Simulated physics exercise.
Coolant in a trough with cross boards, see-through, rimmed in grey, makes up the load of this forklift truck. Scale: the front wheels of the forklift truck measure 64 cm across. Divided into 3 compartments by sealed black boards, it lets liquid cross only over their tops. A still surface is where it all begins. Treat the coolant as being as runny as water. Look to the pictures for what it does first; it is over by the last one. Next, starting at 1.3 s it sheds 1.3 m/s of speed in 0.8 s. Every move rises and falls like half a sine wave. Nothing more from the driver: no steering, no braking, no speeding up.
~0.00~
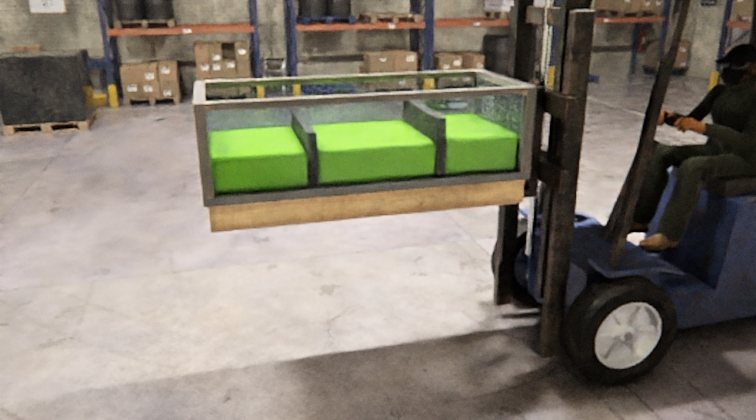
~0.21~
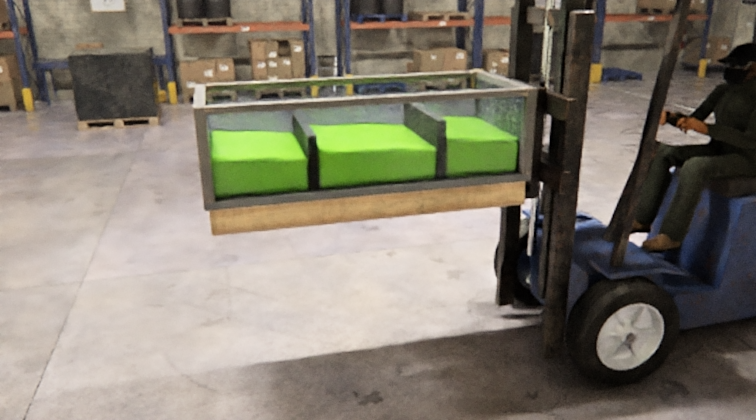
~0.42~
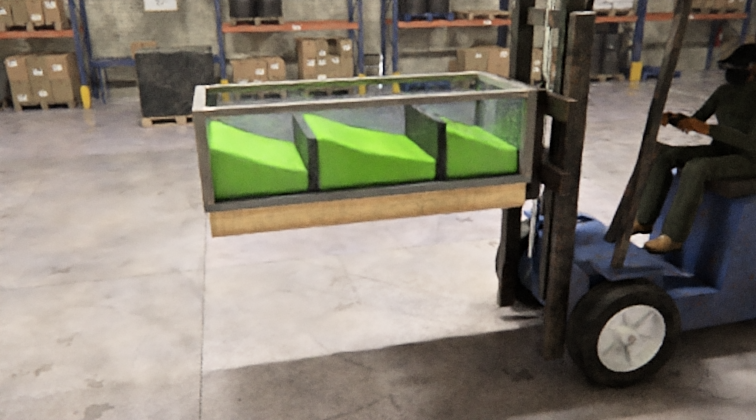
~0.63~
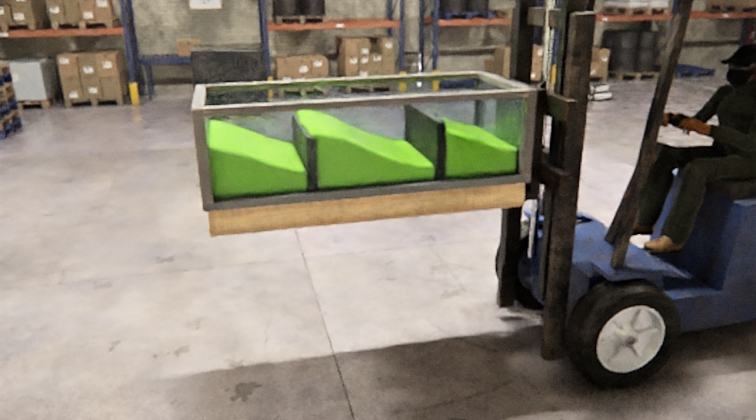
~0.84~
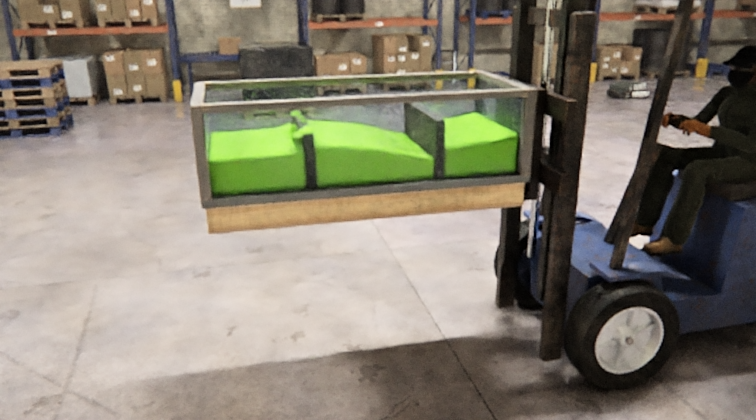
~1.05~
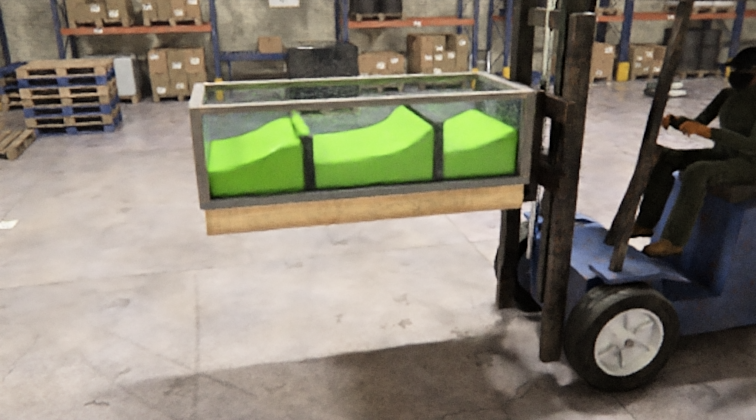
Green coolant piles leftward in its see-through trough on a forklift, then sloshes back right.
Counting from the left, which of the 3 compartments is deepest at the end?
The first one.
Then, 1.45 s in, the mean depths from the left are 19, 18, 19 cm.
Then, 2.05 s in, the mean depths from the left are 21, 16, 19 cm.
Then, 2.65 s in, the mean depths from the left are 21, 16, 19 cm.
Then, 5.09 s in, the mean depths from the left are 21, 16, 19 cm.
